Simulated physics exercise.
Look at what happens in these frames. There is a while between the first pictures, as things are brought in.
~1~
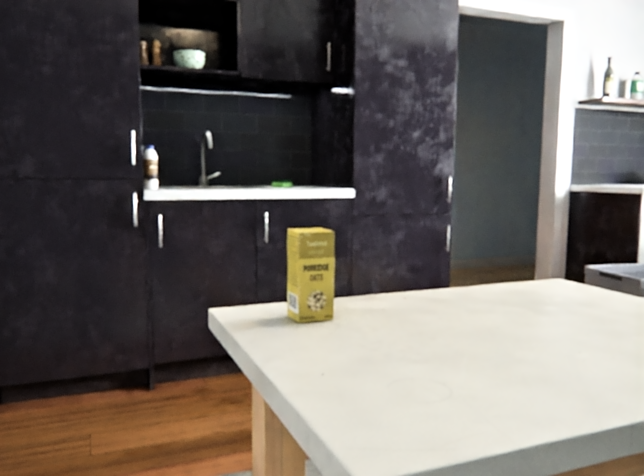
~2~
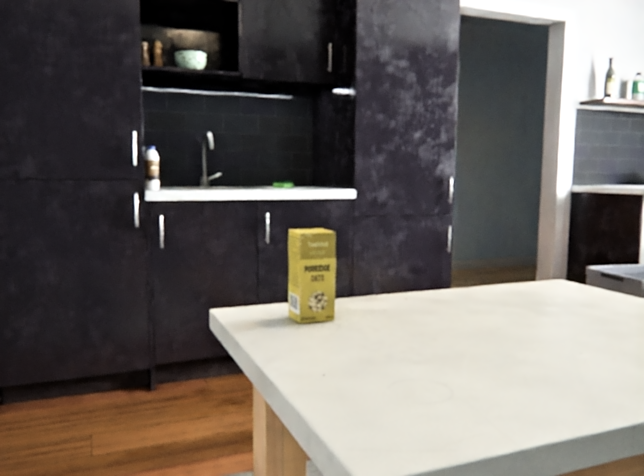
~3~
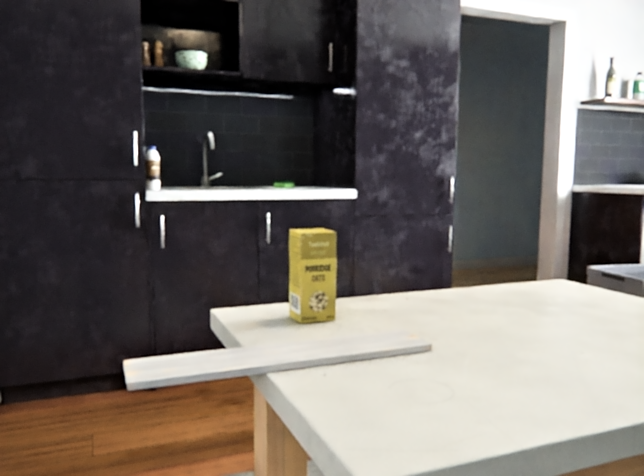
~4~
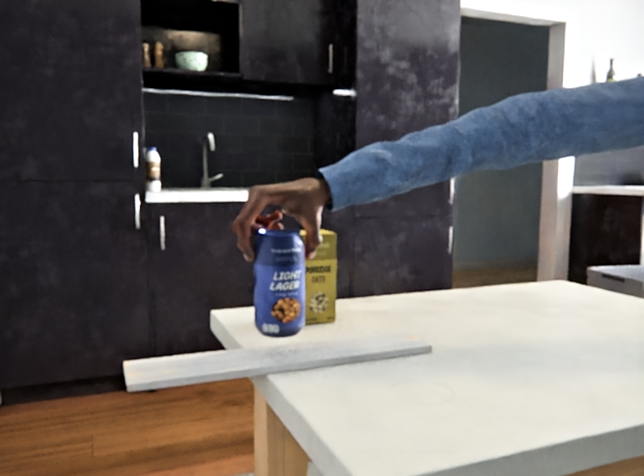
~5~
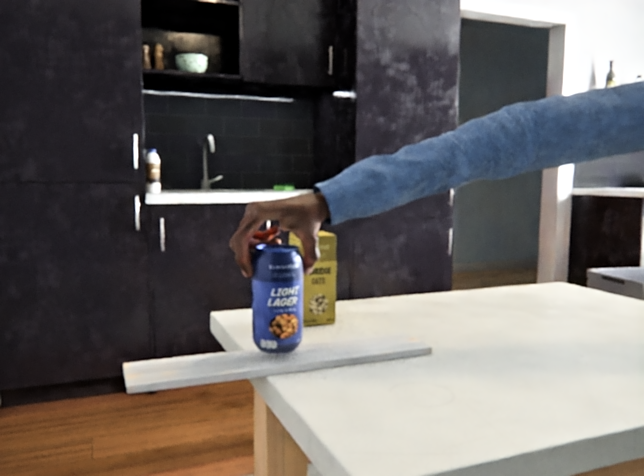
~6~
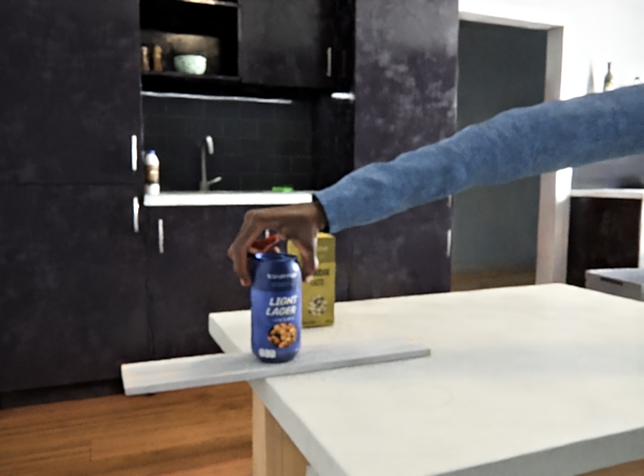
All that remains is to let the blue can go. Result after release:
Stable.
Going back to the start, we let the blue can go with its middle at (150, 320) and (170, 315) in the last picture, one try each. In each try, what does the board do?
On the first try it falls; on the second try it falls.
Then, 0.80 s on from there, no change.
Then, 1.70 s on from there, blue can resting near (276, 307).
In the end, all 3 unmoved. At the end, from the last picture's camera, blue can near (276, 307). The board holds.
